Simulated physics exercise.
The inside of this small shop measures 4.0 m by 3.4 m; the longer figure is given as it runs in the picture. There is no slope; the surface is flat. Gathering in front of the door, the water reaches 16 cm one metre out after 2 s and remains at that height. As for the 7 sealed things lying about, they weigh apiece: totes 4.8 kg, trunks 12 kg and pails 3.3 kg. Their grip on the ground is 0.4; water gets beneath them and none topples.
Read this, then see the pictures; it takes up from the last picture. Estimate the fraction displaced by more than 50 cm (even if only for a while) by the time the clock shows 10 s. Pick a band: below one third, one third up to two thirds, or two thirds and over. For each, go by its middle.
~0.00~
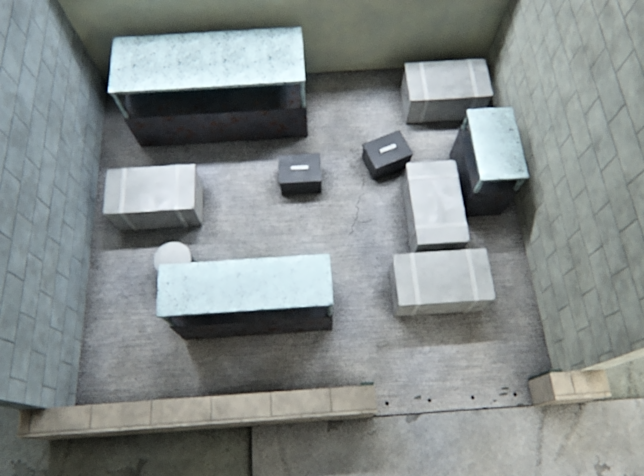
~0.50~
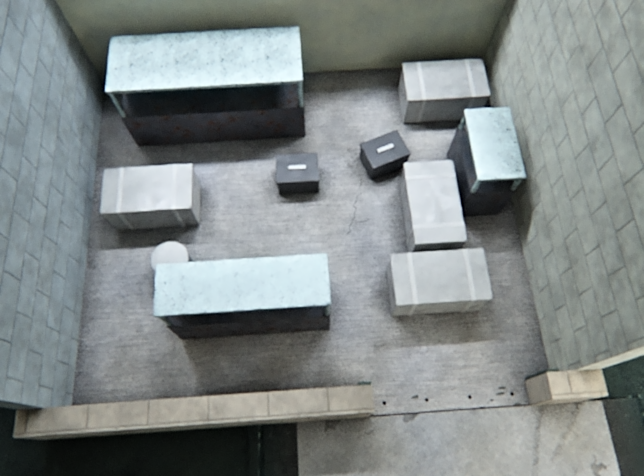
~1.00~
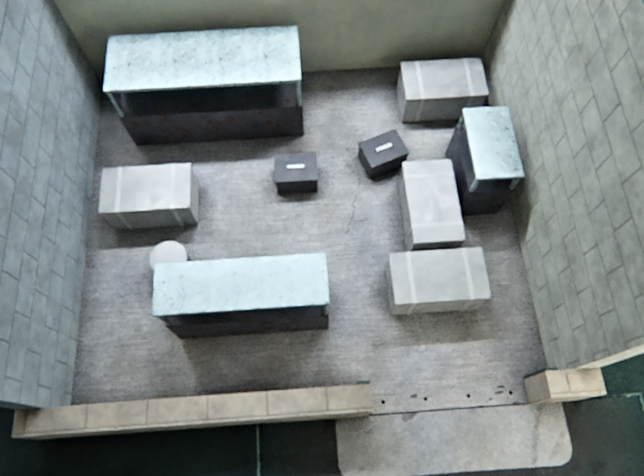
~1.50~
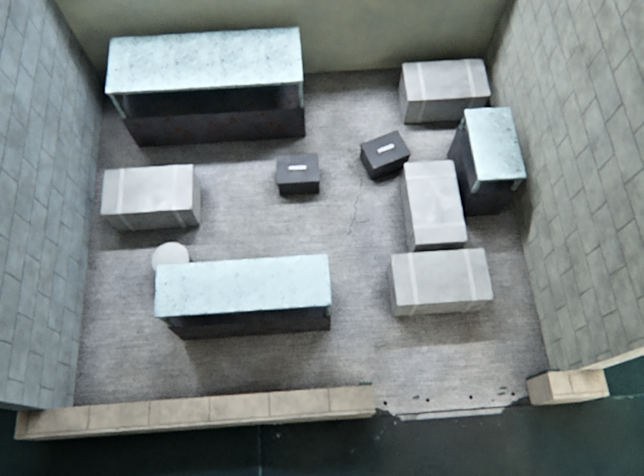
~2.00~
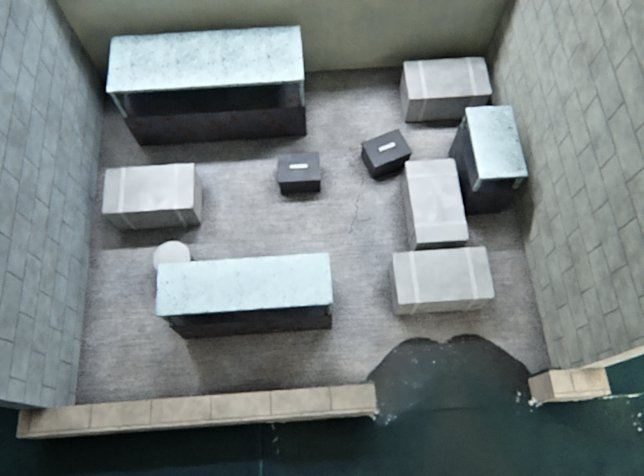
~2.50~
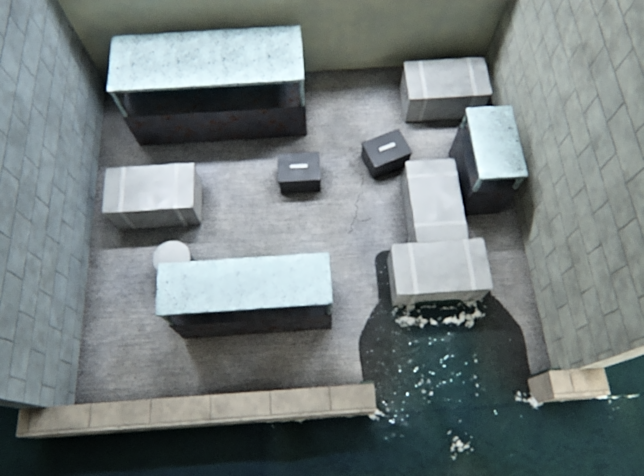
The share is two thirds and over.
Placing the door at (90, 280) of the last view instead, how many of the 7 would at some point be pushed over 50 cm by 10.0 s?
The count would be 6.
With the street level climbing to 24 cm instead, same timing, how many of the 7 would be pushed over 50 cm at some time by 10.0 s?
The count would be 6.
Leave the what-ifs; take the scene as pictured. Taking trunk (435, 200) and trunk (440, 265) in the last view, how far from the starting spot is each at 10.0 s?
In that order: 80 cm, 200 cm.
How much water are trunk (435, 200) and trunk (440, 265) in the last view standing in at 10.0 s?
I'd put it at 12 cm and 8 cm respectively.
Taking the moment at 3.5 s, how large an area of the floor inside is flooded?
At that time the wet patch spans about 4.0 m2.
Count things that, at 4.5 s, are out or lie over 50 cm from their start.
2.
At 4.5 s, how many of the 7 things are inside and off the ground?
1 at that moment.
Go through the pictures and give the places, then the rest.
A trunk at (444, 276) rests on the ground; a trunk at (437, 201), on the bottom; water covers 0.0 m2; 0 of 7 have shifted, in the first picture.
A trunk at (441, 276) rests on the ground; a trunk at (435, 201) rests on the ground; 0.0 m2 under water; 0 of 7 have shifted, in the second picture.
A trunk at (439, 275), on the bottom; a trunk at (433, 200) rests on the ground; 0.0 m2 under water; 0 of 7 have shifted, in the third picture.
A trunk at (442, 276) rests on the ground; a trunk at (435, 201) rests on the ground; water covers 0.0 m2; 0 of 7 have shifted, in the fourth picture.
A trunk at (443, 275), on the bottom; a trunk at (436, 199), on the bottom; 0.4 m2 under water; 0 of 7 have shifted, in the fifth picture.
A trunk at (441, 266), on the bottom, 8 cm from its start; a trunk at (436, 199) rests on the ground; water covers 1.0 m2; 1 of 7 have shifted, in the sixth picture.
After 3.5 s 0 of 7 are over 50 cm from their spots; 1 afloat.
After 4.5 s 2 of 7 are over 50 cm from their spots; 1 afloat.
After 7.0 s 4 of 7 are over 50 cm from their spots; 5 afloat.
After 10.0 s 5 of 7 are over 50 cm from their spots, and 5 have been at some point; 6 afloat.
